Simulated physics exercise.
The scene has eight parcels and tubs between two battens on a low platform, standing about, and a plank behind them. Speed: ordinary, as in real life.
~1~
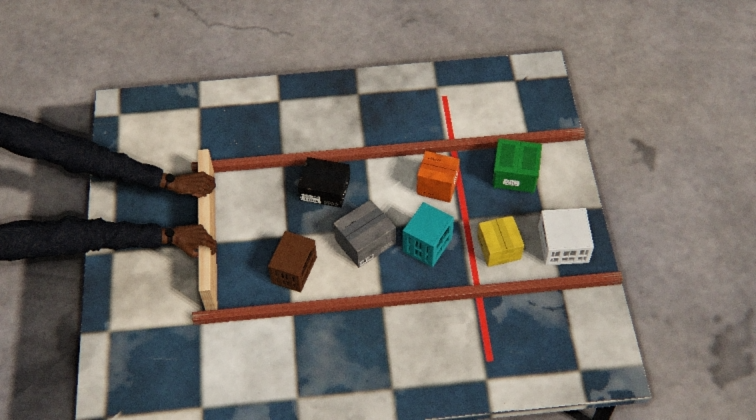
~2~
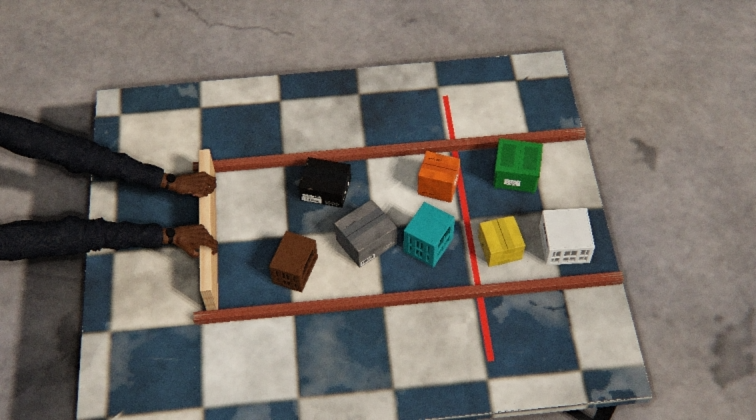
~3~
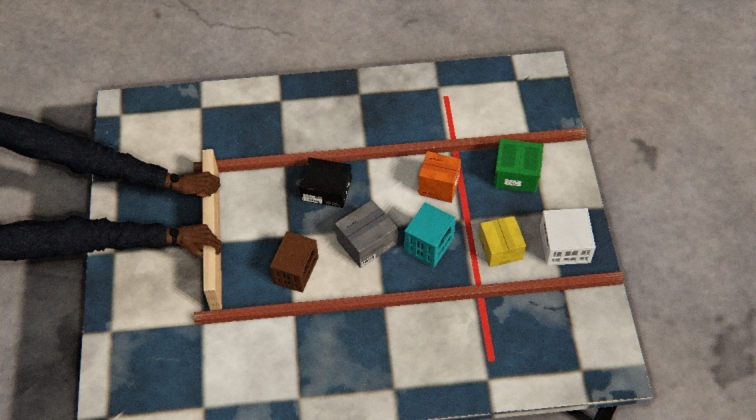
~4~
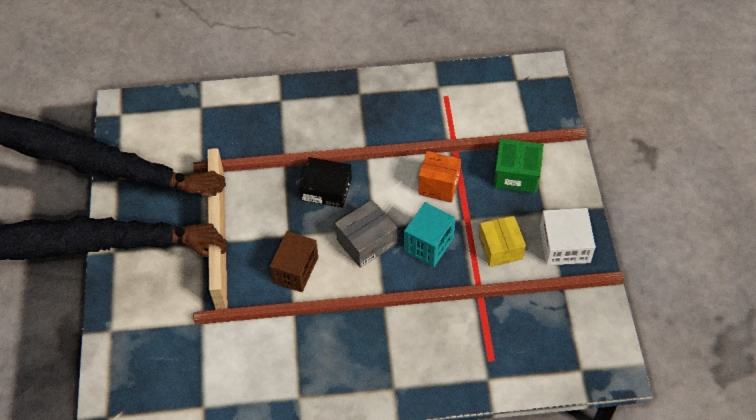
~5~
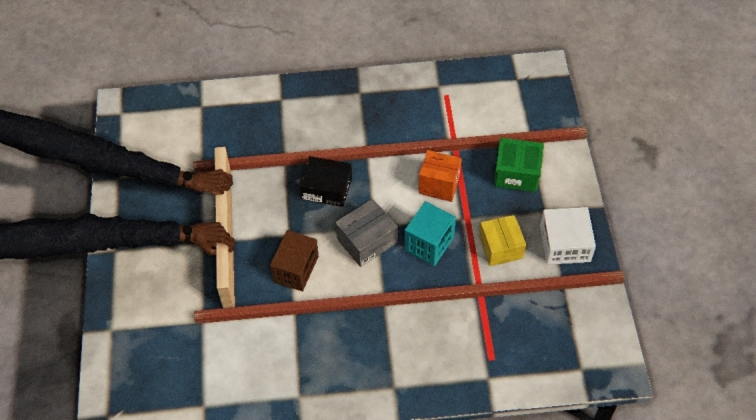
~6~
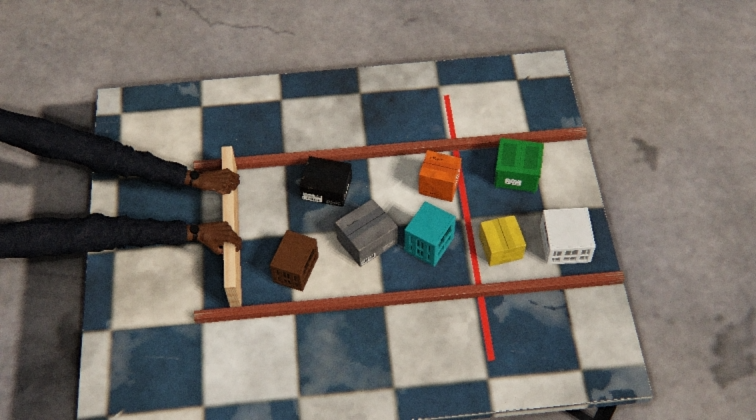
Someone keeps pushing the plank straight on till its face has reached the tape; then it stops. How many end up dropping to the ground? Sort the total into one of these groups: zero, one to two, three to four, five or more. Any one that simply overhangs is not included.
It goes in the group zero.
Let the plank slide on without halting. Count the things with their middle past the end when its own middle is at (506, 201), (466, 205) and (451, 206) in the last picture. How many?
The counts would come out as 2, 0 and 0.
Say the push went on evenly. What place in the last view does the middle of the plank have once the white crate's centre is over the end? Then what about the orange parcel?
About (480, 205), and (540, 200) for the other.
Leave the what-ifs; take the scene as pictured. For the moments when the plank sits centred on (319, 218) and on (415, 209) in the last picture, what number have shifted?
Tally at point one: 3; at point two: 6.
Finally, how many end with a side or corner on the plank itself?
3 end up touching it.
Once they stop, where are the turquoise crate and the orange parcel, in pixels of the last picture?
You'll find the first one at (527, 223) and the second at (522, 163).
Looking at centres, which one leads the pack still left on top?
The white crate.
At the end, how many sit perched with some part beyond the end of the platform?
I'd say 1 of them.
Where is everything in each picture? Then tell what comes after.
The first frame shows white crate (565, 237); green tote (517, 167); yellow parcel (500, 241); plank (207, 229); tape (465, 218).
The second frame shows green tote (518, 166); orange parcel (439, 177).
The third frame shows yellow parcel (502, 241); grey box (366, 234).
The fourth frame shows white crate (567, 237); brown crate (295, 262).
The fifth frame shows green tote (519, 166); black parcel (326, 181).
The sixth frame shows white crate (567, 236); green tote (519, 166); yellow parcel (502, 241); plank (231, 226); tape (467, 217).
A little later, none off yet; white crate at rest near (567, 236); green tote at rest near (519, 166); yellow parcel at rest near (502, 241).
When it is over, the number that fall off is zero.
